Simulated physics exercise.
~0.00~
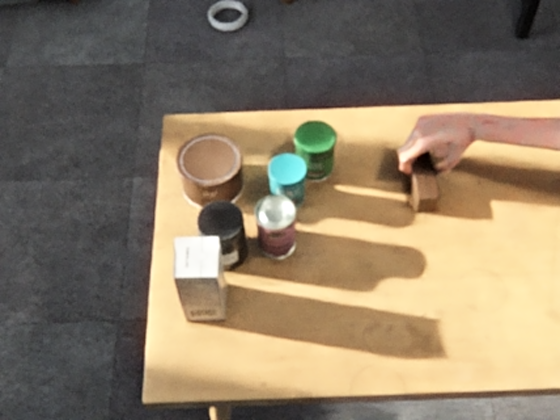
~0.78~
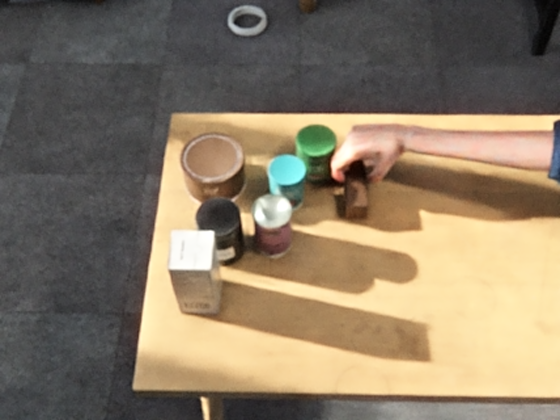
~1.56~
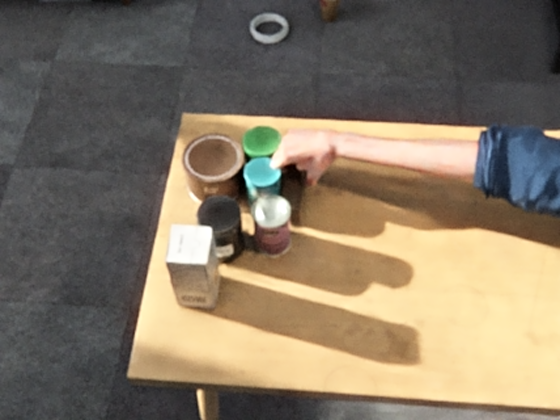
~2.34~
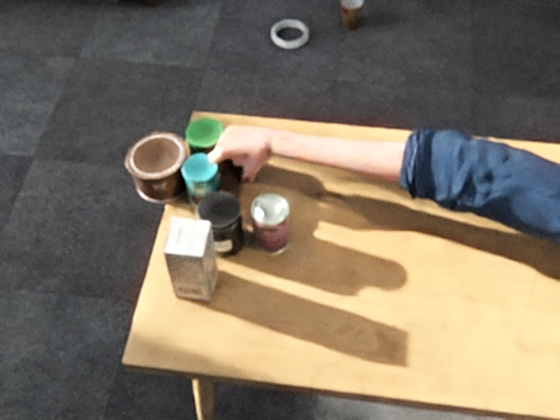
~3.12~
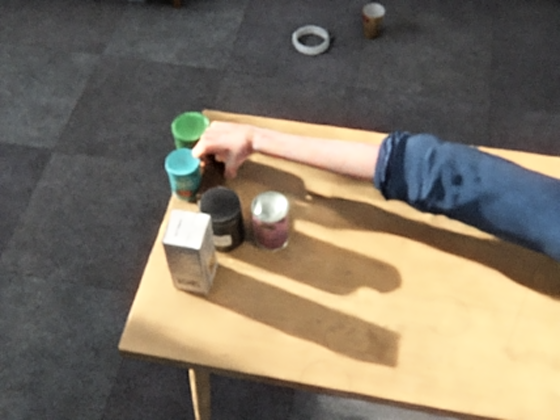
The clip opens on a hand holding a brown block on a pale wooden table, to the right of a cluster of containers near the left end. The hand slides the block left until it reaches the green and turquoise tins. It keeps pushing, and the two tins move left along with the brown tub, which is driven out over the table's edge. The tub then drops out of sight, while the tins stay upright at the edge, partly overhanging it. The black jar, pink tin and white carton remain standing in place, with the hand still behind the tins.
